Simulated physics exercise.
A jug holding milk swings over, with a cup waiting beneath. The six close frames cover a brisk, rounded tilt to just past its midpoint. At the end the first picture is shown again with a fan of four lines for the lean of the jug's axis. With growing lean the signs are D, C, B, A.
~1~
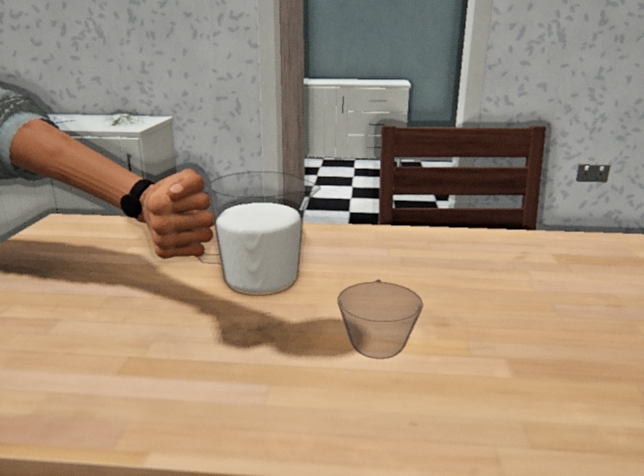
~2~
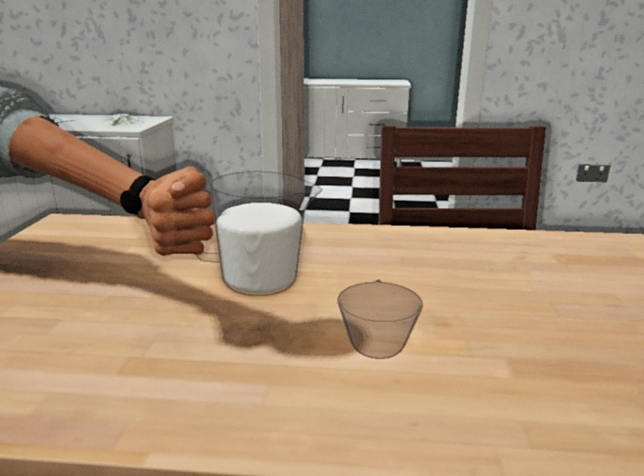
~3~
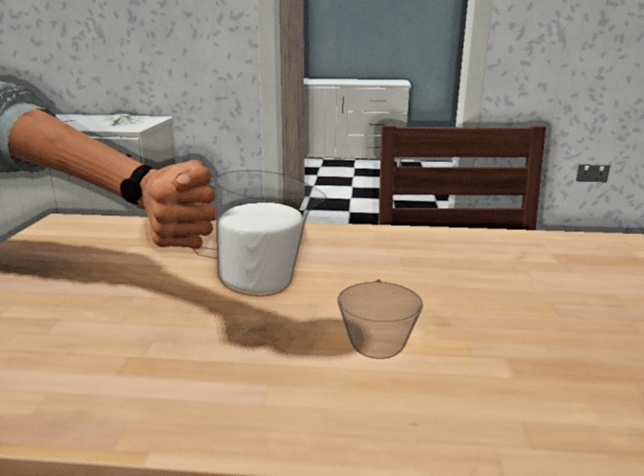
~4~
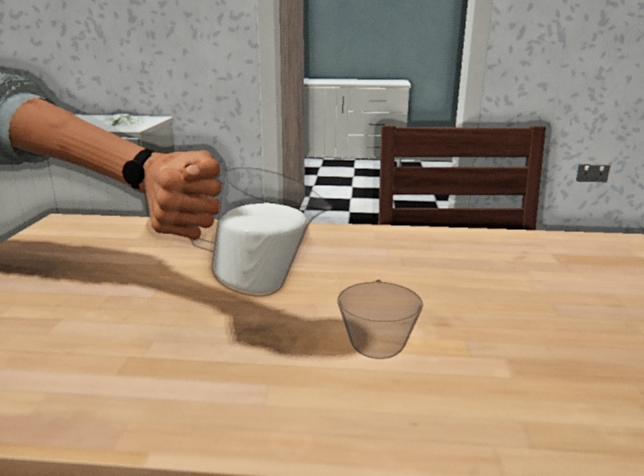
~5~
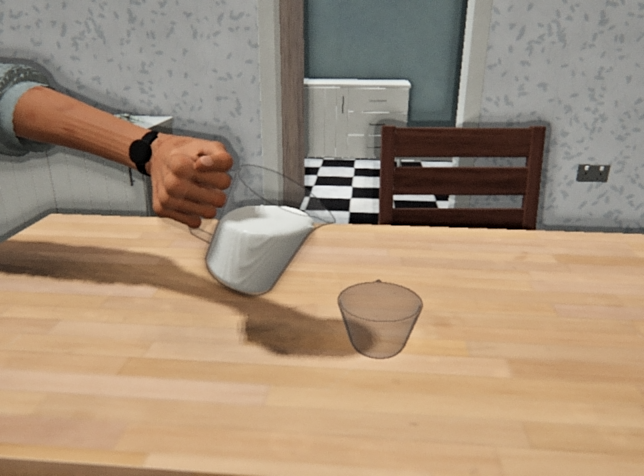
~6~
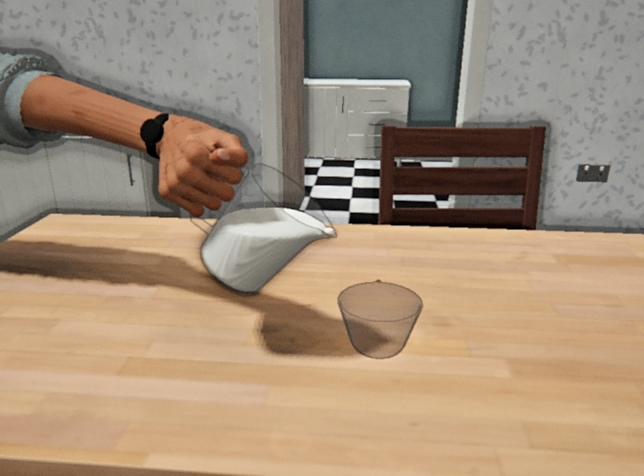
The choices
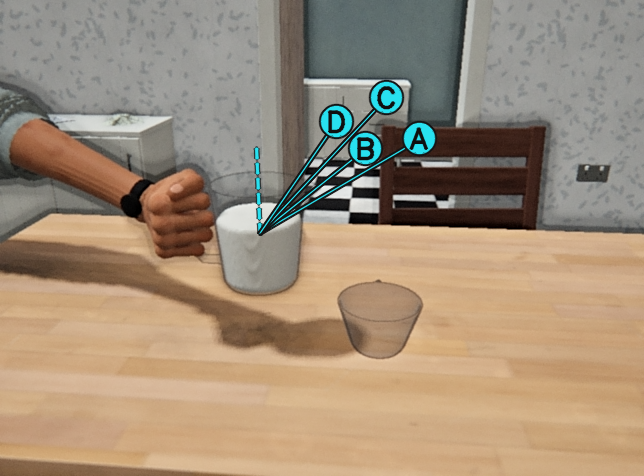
In this clip, a hand with a black wristband holds a clear jug of milk above a wooden table, then gradually tilts it rightward toward a small empty cup, the milk shifting to the jug's lip.
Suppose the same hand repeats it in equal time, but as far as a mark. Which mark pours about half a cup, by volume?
A beats the others.
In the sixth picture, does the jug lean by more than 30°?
Yes.
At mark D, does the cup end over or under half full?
Under.
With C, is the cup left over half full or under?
Under half.
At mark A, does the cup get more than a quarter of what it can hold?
Yes, it does.
On the marked copy, A at (405, 147); B at (353, 159); C at (375, 109); D at (327, 135).
With A, the cup ends with about 53 % of what it can hold.
With B, the cup ends with about 29 % of what it can hold.
With C, the cup ends with about 13 % of what it can hold.
With D, the cup ends with about 2 % of what it can hold.
